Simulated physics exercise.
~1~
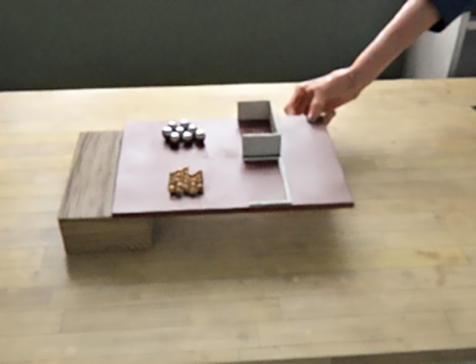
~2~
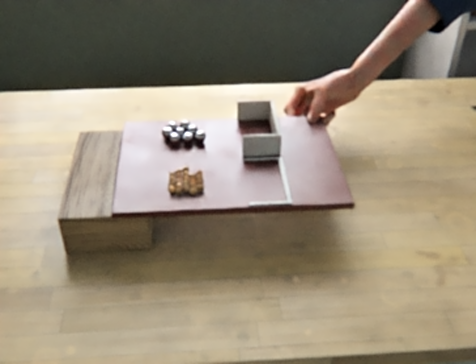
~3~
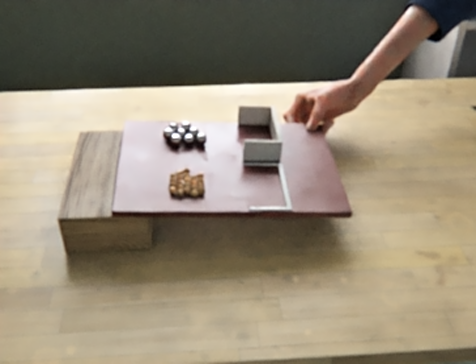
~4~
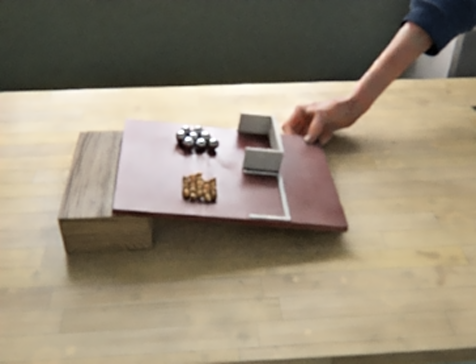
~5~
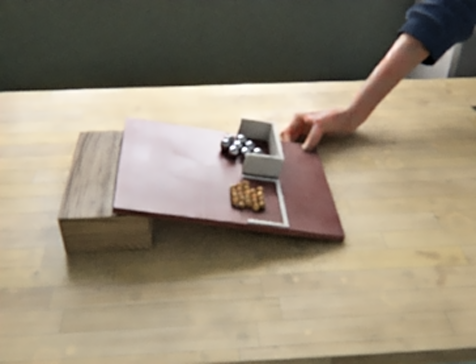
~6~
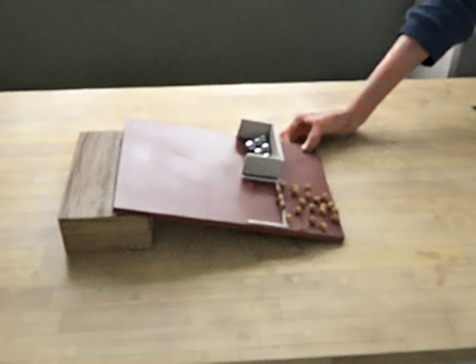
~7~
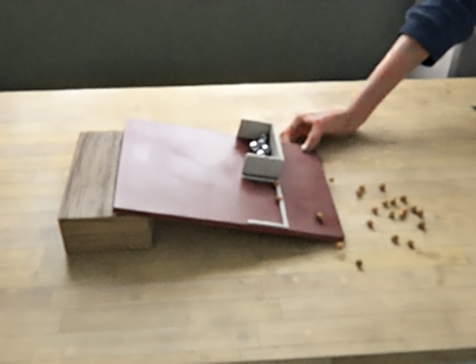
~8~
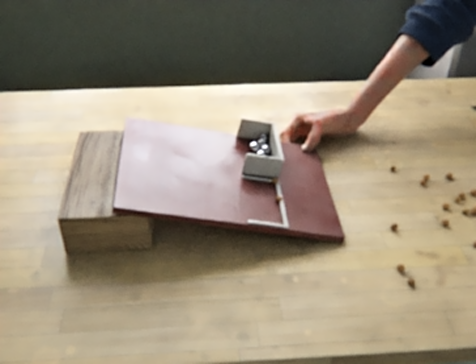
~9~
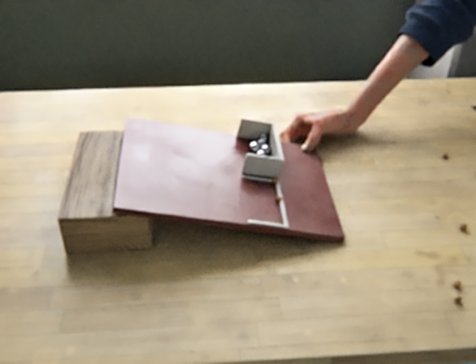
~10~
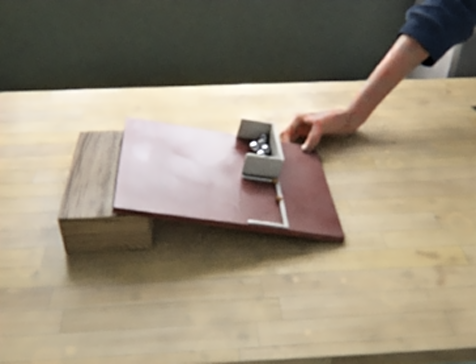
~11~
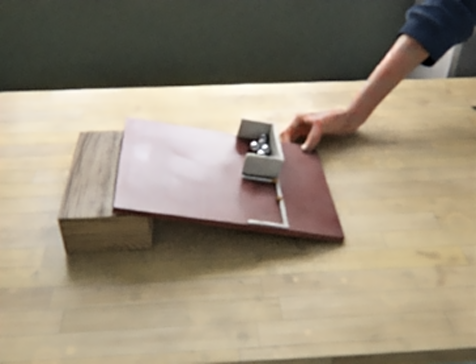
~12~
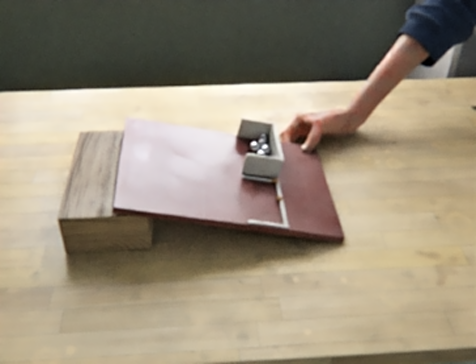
A dark red board lies on a pale wooden table, seen from slightly above, its left end on a wooden block and its right end held by a hand in a dark blue sleeve. Small dark and silvery pieces sit on the far side, with orange-brown ones nearer, each heap facing a whitish barrier. The hand lowers the right end, and both heaps slide right. The far pieces gather inside their taller barrier, while the near ones pass over their low strip, scatter across the table and leave view. The board rests tilted, the dark heap still held.
